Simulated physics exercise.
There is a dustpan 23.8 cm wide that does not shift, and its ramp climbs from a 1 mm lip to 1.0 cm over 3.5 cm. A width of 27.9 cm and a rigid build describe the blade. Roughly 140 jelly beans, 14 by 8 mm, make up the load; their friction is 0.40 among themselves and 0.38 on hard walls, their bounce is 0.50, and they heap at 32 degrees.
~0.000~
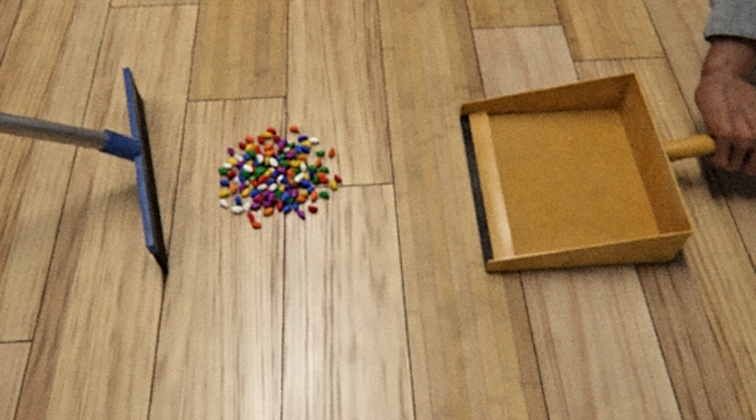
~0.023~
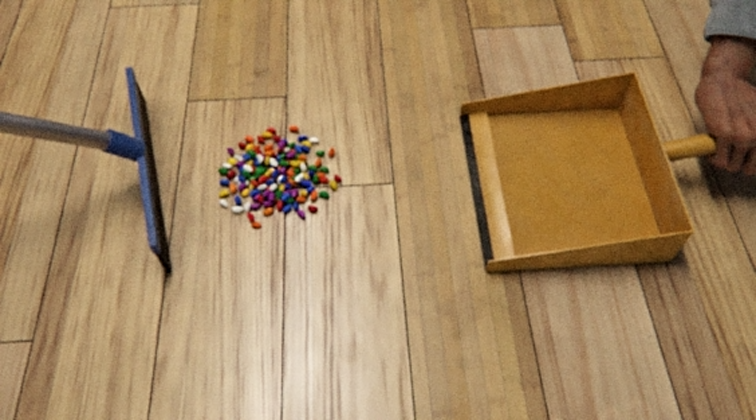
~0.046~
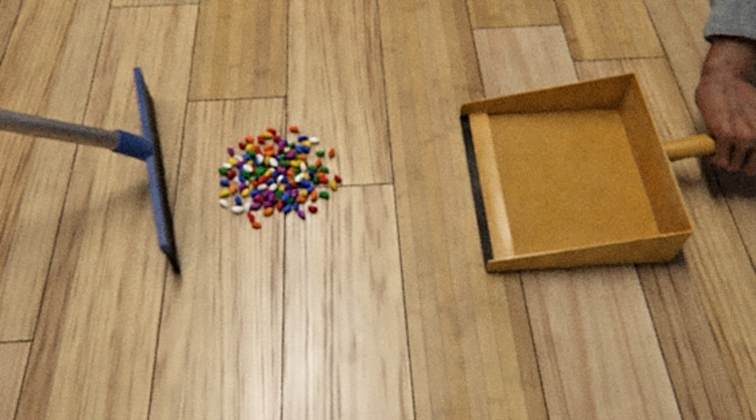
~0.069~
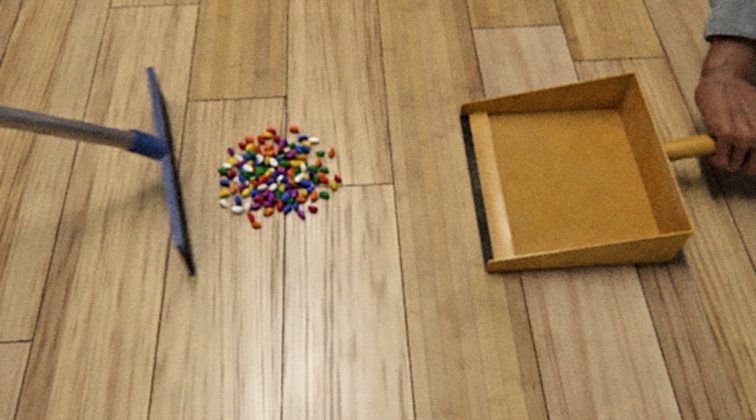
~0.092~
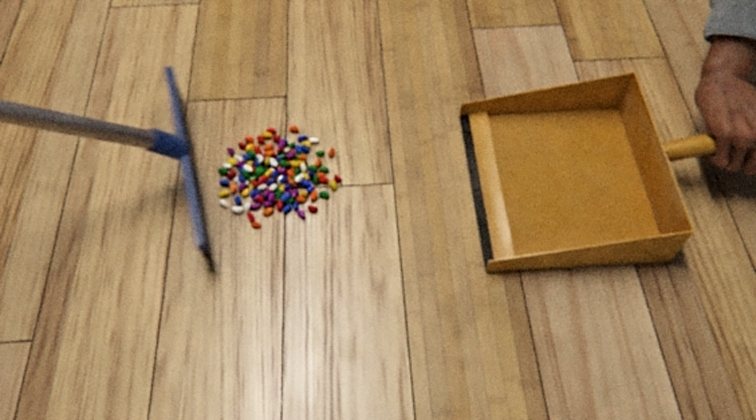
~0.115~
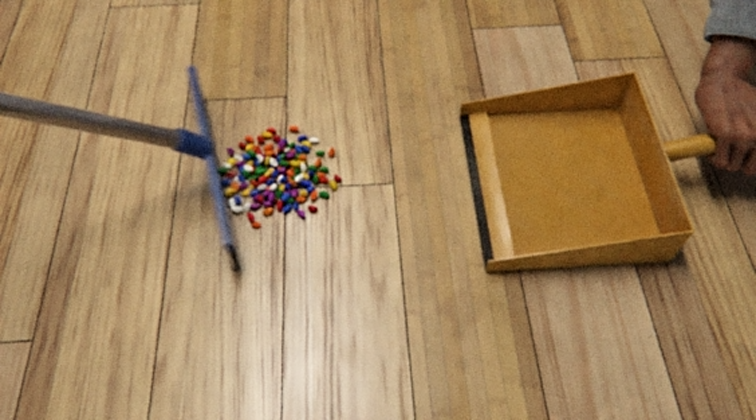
A hand holding a tan dustpan still on a wooden floor while a blue blade slides right, reaching a colourful jelly bean pile.
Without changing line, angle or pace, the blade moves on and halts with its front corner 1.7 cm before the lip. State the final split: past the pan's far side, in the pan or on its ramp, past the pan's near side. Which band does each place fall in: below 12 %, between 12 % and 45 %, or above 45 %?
Far side: Between 12 % and 45 %, pan: Above 45 %, near side: Below 12 %.
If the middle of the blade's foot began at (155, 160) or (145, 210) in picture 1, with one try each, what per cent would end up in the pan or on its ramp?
55 and 50 per cent, roughly.
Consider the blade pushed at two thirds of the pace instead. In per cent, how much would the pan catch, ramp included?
In that case roughly 35 percent.
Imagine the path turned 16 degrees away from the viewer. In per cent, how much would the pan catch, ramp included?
My guess is some 50 percent.
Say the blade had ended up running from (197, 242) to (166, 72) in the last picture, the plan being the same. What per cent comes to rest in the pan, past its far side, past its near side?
Pan 25 % / far 25 % / near 0 %.
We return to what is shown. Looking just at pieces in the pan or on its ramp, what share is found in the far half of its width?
About 70 percent of it.
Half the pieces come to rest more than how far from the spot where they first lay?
That distance is close to 34 cm.
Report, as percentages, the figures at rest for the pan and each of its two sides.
Far side 25 %, pan 55 %, near side 0 %.
Then, at 0.23 s, middle of the blade 17 cm from the lip; 0 % over the lip, far side 10 %, near side 0 %.
After 0.31 s, middle of the blade 8 cm from the lip; 0 % over the lip, far side 20 %, near side 0 %.
Then, at 0.52 s, middle of the blade 5 cm from the lip; 65 % over the lip, far side 25 %, near side 0 %.
By 2.8 s all is still; far side 25 %, pan 55 %, near side 0 %, in front of the lip or behind the blade 20 %.
